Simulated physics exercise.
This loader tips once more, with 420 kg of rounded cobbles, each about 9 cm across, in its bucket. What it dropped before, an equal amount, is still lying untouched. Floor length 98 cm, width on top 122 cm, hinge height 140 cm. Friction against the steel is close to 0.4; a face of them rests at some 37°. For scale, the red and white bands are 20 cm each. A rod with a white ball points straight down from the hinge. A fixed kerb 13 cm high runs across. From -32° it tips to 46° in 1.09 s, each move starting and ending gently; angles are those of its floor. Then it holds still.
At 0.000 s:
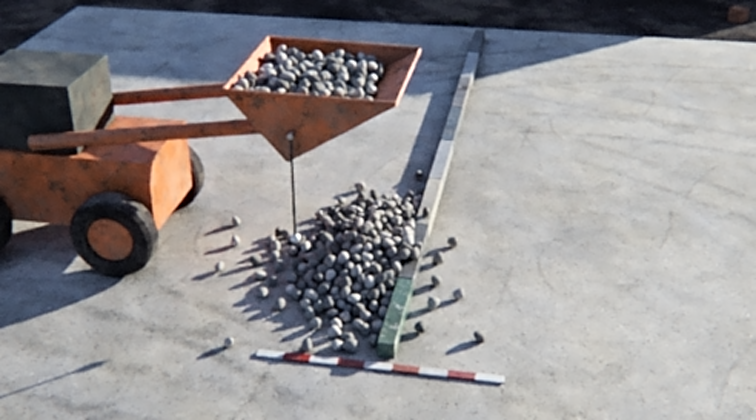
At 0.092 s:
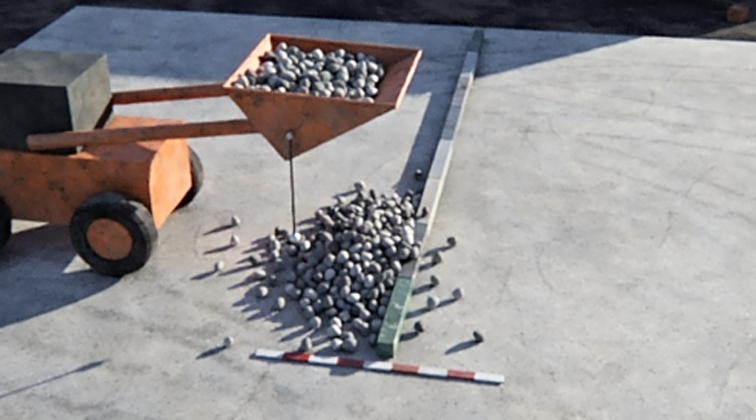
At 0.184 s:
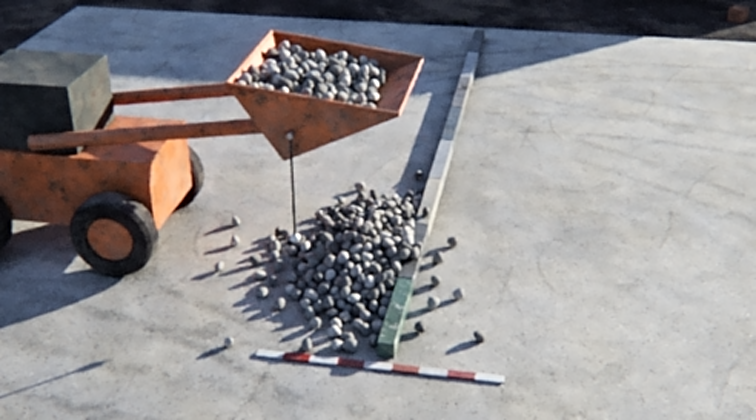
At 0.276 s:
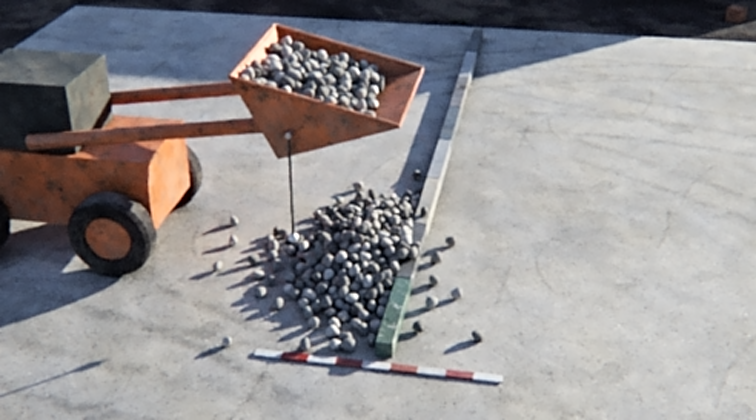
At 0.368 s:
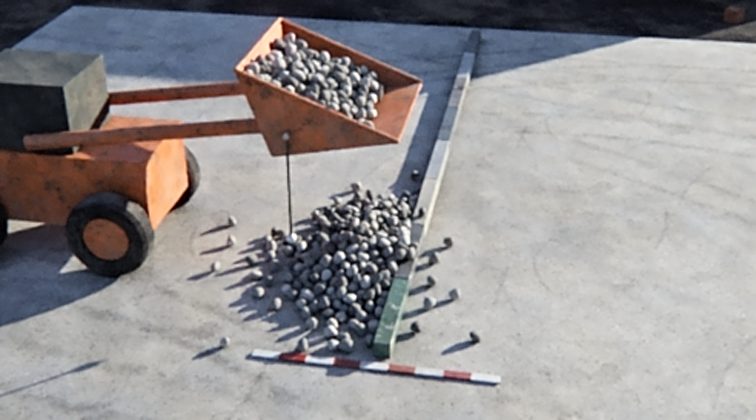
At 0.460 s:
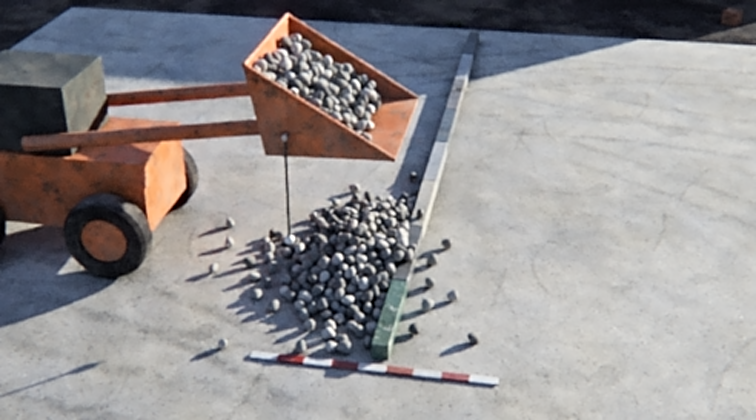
On a sunlit concrete floor, an orange loader holds a bucket of rounded grey stones above a heap lying mostly left of a low kerb; the bucket gradually tilts down toward the right, and the stones inside shift slightly.
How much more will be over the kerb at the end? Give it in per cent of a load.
About 72 per cent.
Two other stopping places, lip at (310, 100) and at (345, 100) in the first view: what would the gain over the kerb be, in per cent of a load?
First some 5, then 25 per cent.
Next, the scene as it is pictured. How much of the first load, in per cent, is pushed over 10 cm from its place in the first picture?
About 5 per cent.
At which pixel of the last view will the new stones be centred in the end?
Near (445, 261).
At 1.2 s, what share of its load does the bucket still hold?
Roughly 50 per cent is still inside.
After 0.8 s the floor is at 34°; in per cent of one load, 100 in the bucket, 98 on this side of the kerb, 2 over the kerb; the foremost stones are at (436, 286).
After 1.2 s the floor is at 46°; in per cent of one load, 50 in the bucket, 145 on this side of the kerb, 5 over the kerb; the foremost stones are at (438, 292).
After 1.5 s the floor is at 46°; in per cent of one load, 3 in the bucket, 146 on this side of the kerb, 51 over the kerb; the foremost stones are at (516, 261).
After 4.3 s the floor is at 46°; in per cent of one load, 0 in the bucket, 126 on this side of the kerb, 74 over the kerb; the foremost stones are at (663, 263). Net gain over the kerb, 72.
